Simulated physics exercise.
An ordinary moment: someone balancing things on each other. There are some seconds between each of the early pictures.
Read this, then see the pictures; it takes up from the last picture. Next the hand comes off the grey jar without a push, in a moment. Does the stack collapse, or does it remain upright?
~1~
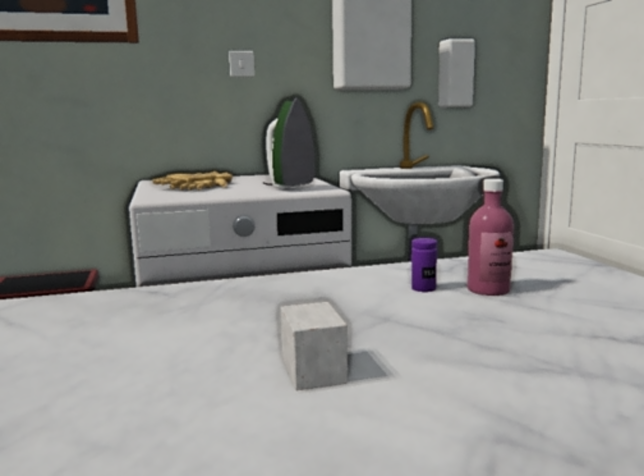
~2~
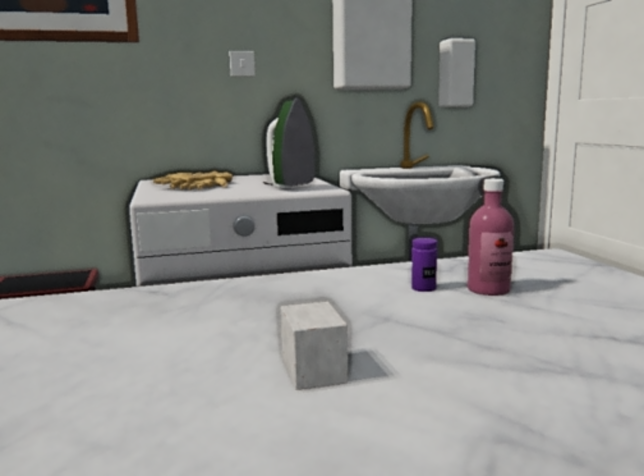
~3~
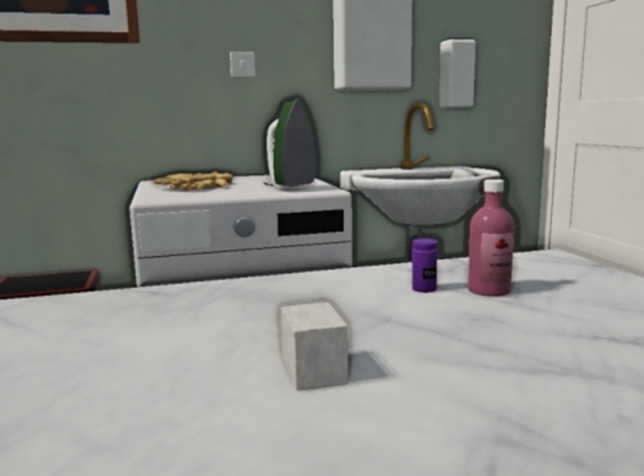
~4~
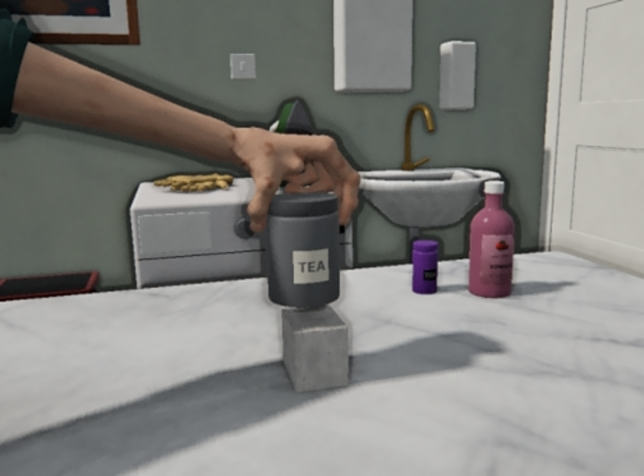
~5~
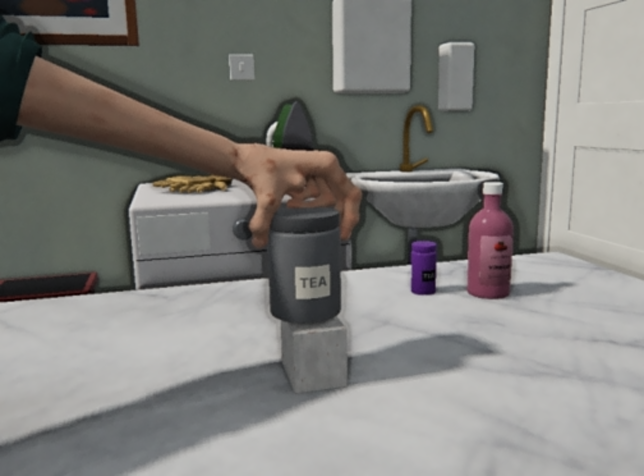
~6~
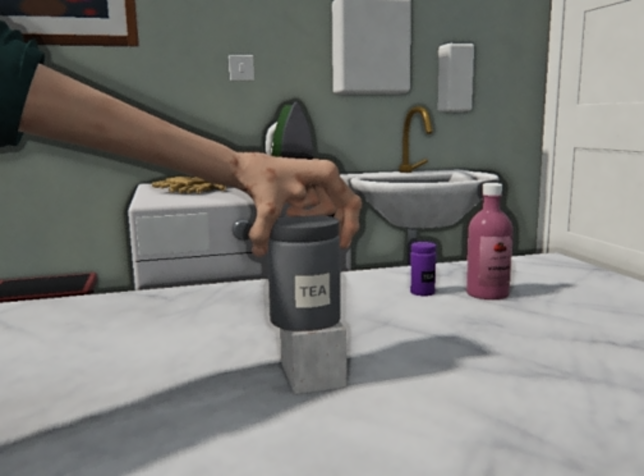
It will remain standing.
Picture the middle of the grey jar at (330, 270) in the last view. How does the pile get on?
After that, the pile stays intact.
Then, 0.60 s after the last picture, nothing has stirred.
Then, 1.60 s after the last picture, grey jar resting near (304, 271).
At rest, all 4 in place. Seen from the same camera at the end, grey jar near (304, 271). The pile holds.
